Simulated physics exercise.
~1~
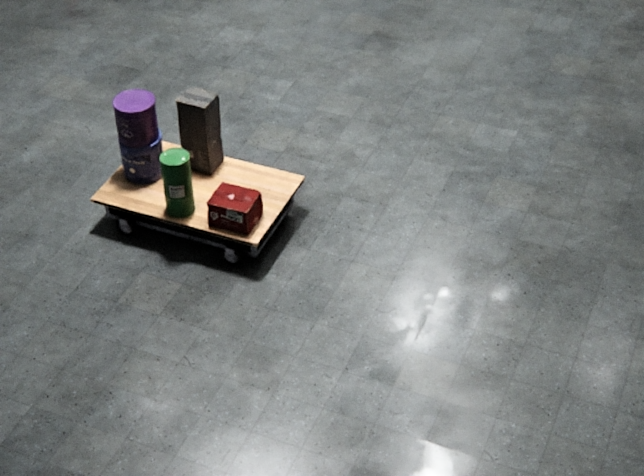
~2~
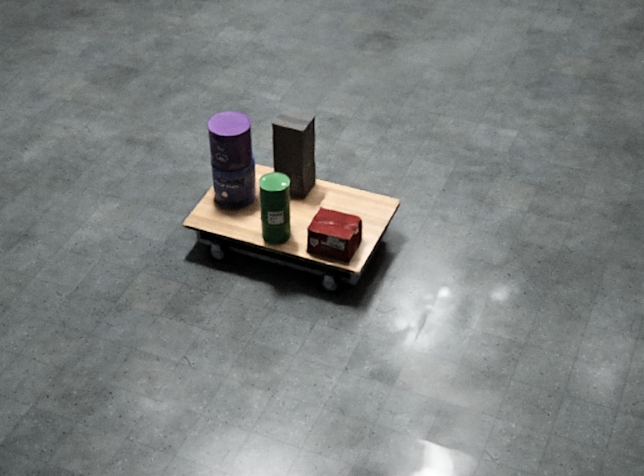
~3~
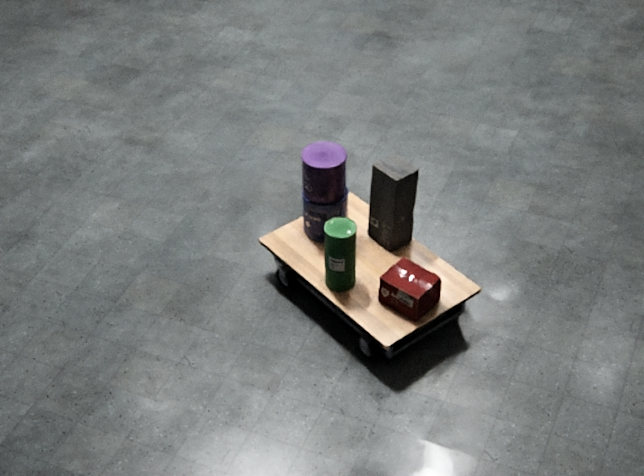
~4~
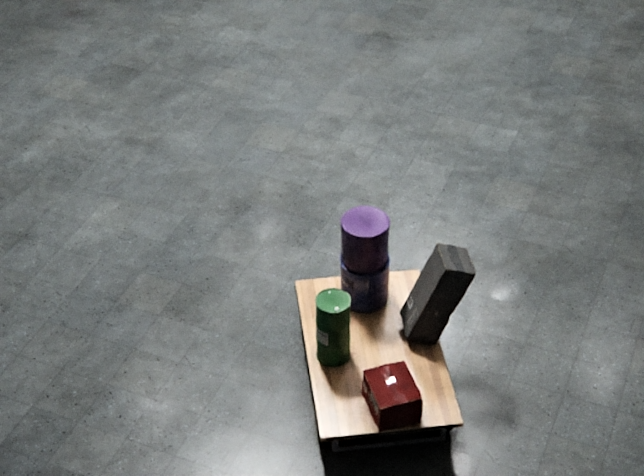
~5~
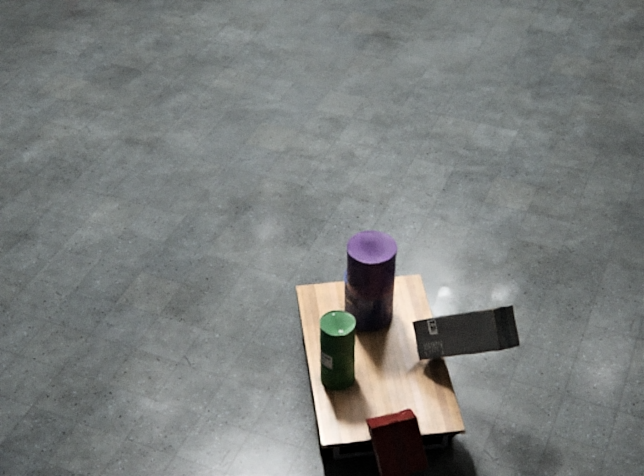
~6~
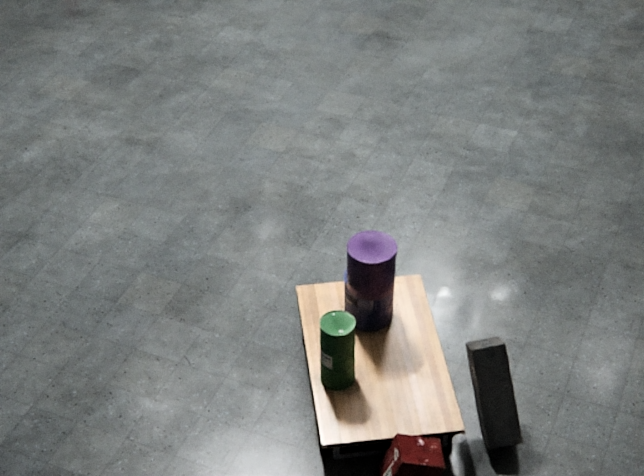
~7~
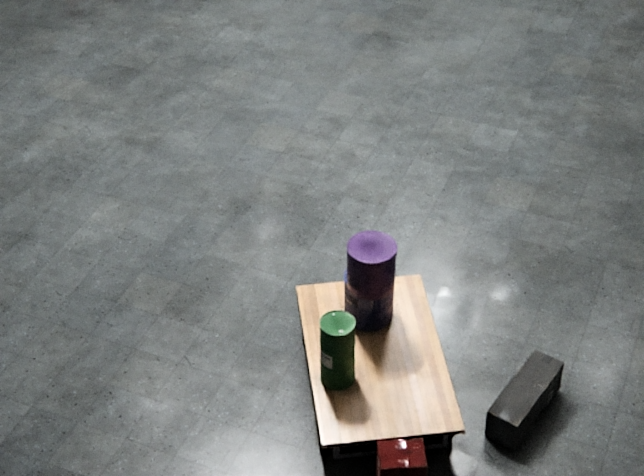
Wooden cart curving across a grey floor and stopping, its grey box and red parcel toppling off while purple and green containers stay aboard.
